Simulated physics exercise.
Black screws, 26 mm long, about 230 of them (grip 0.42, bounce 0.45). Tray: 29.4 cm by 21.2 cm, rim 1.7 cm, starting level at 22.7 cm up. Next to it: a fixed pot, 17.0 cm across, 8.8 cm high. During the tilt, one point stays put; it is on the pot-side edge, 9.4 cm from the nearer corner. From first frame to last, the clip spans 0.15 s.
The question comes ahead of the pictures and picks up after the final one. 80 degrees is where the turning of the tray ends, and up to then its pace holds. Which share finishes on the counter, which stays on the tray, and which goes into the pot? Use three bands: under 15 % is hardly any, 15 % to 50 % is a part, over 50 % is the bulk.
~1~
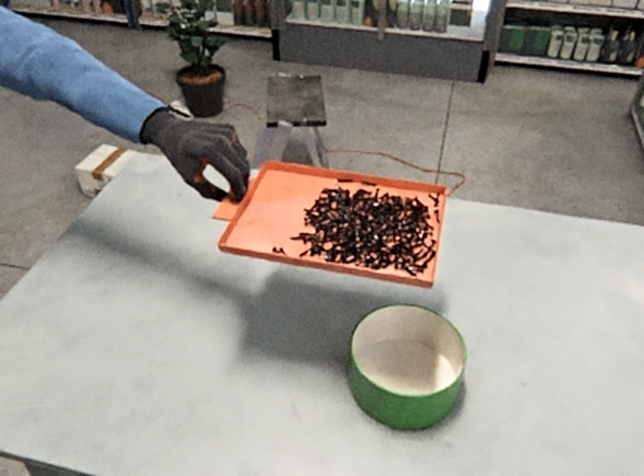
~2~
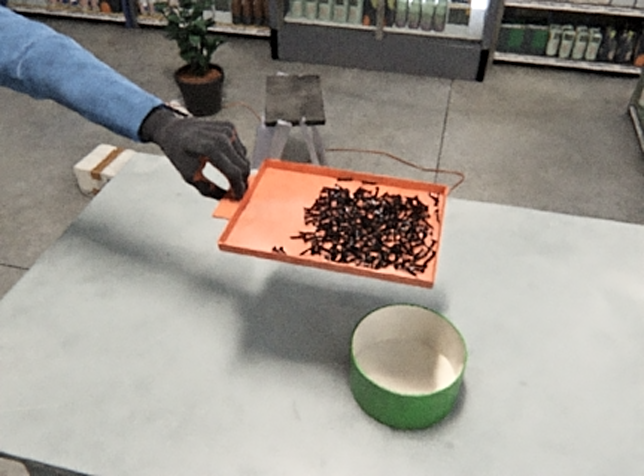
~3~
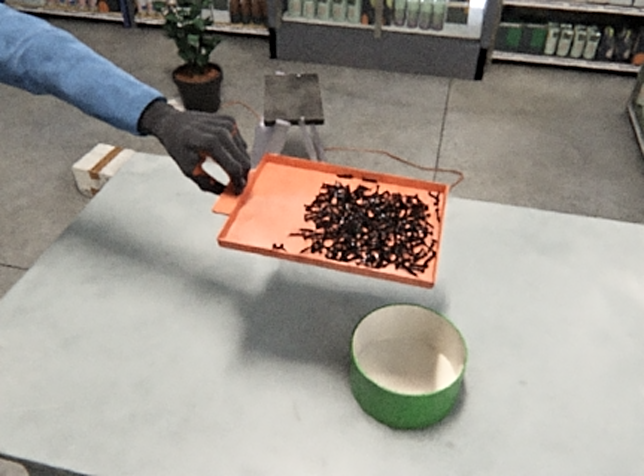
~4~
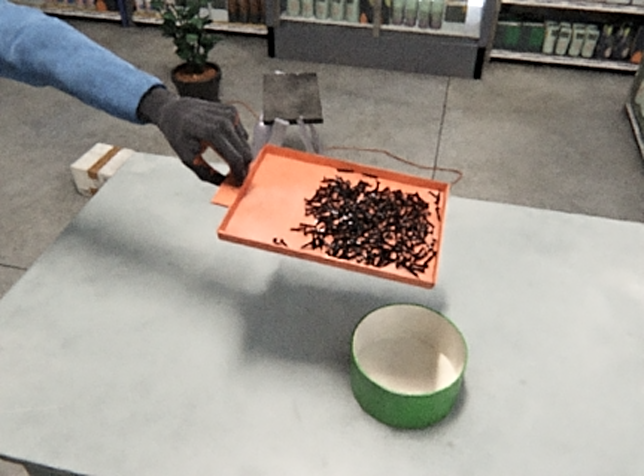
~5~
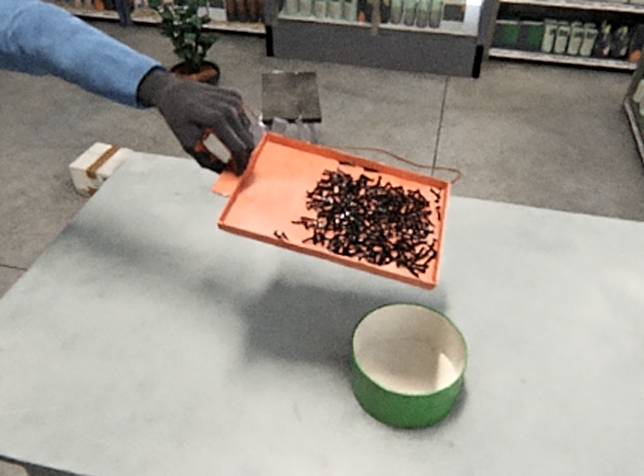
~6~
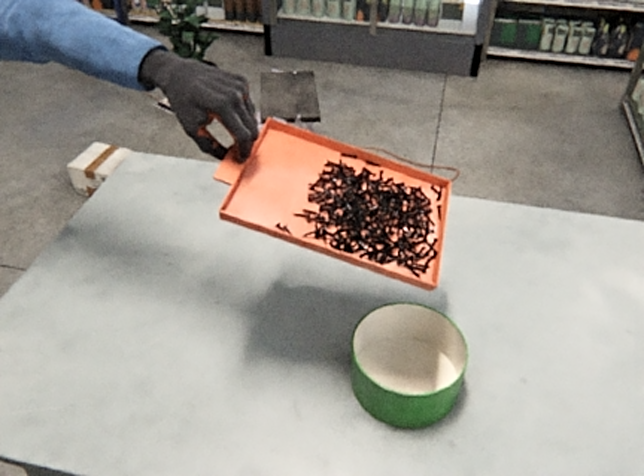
Shares - counter: The bulk; tray: Hardly any; pot: A part.
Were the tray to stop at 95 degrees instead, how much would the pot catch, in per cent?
Around 35 %, I reckon.
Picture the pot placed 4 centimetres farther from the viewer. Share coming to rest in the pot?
Estimated share: Around 25 in a hundred.
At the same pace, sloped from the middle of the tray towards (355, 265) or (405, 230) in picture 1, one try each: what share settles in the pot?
That would be close to 85 per cent, then close to 10 per cent.
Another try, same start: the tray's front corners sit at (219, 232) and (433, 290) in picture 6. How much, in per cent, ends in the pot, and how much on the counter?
Pot: 95, counter: 0.
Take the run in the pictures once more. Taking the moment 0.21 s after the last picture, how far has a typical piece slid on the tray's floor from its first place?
Displacement on the tray: Roughly 2 cm.
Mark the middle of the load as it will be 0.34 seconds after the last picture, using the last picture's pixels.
My estimate is roughly (437, 240).
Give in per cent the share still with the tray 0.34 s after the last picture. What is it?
Something like 100 percent, roughly.
Then, 0.21 s after the last picture, tilt 49 degrees; the tray holds 100 %, the pot 0 %.
Then, 0.34 s after the last picture, tilt 71 degrees; the tray holds 100 %, the pot 0 %.
Then, 0.61 s after the last picture, tilt 80 degrees; the tray holds 5 %, the pot 30 %.
In the end, counter 60 %, tray 5 %, pot 35 %.
